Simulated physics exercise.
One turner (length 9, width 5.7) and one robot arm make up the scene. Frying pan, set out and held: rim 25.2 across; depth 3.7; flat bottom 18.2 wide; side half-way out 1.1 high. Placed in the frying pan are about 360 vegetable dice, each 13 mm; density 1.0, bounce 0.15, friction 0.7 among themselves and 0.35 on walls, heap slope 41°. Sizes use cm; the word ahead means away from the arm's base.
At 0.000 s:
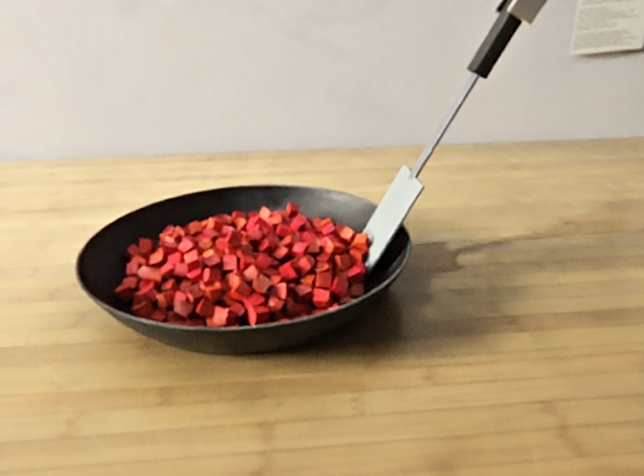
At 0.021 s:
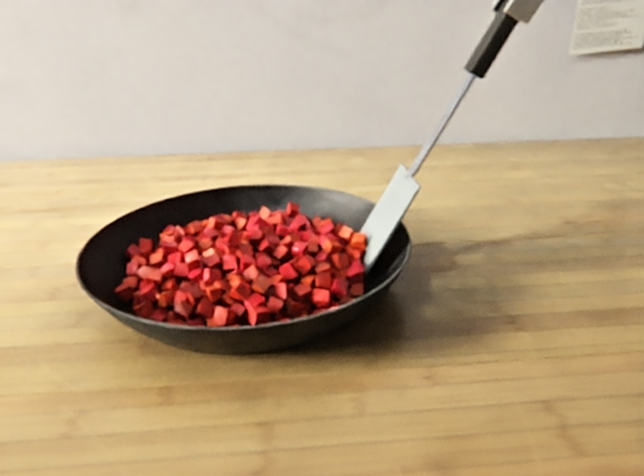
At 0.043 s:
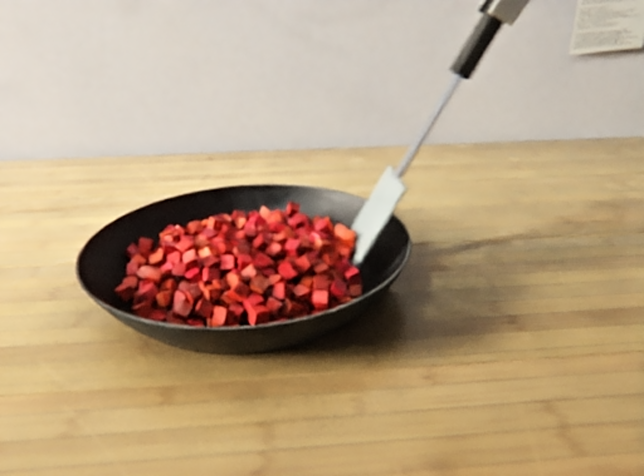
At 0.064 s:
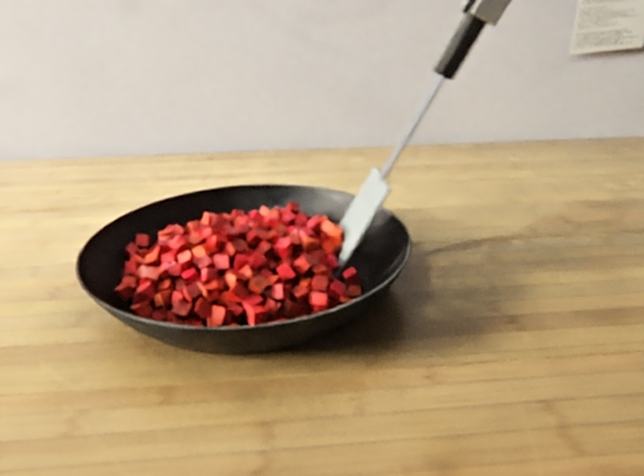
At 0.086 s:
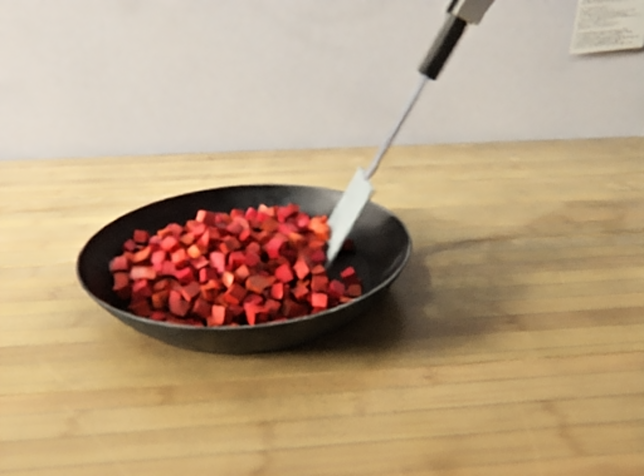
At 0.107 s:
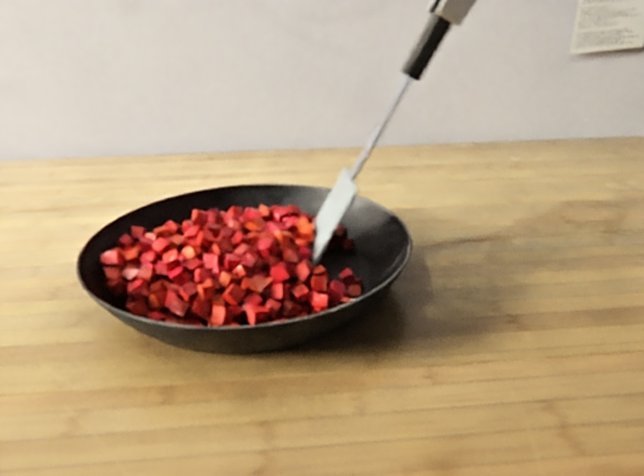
At the start, a black pan heaped with small red cubes sits on a wooden surface, a robot arm's pale turner resting inside its right edge. The turner then moves left through the pan, pushing the nearby cubes leftward and baring some dark pan behind it, while a few cubes remain at the front right.
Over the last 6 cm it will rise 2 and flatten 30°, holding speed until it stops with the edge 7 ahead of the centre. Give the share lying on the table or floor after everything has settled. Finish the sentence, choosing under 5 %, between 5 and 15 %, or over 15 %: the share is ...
The share is between 5 and 15 %.
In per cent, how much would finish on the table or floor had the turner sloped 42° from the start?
Roughly 0 per cent.
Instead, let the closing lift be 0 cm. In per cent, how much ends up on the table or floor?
0 per cent.
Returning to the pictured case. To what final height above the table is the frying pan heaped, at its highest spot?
Top of the heap: Roughly 5.5 cm above the table top.
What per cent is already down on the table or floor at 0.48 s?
About 8 per cent.
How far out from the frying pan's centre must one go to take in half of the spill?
18 cm or so.
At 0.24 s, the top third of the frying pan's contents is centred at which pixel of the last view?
I'd put it somewhere near (176, 243).
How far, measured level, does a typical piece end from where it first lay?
Some 4 cm.
After 0.18 s, sloping 61°, highest piece 5 above the table; 359 in the frying pan.
After 0.24 s, sloping 46°, highest piece 6 above the table; 355 in the frying pan, 4 on the blade or in flight.
After 0.48 s, sloping 31°, highest piece 6 above the table; 325 in the frying pan, 32 on the table or floor, 2 on the blade or in flight.
After 1.53 s, sloping 31°, highest piece 5 above the table; 325 in the frying pan, 34 on the table or floor.
At rest, 325 in the frying pan, 34 on the table or floor. That is 9 % on the table or floor.
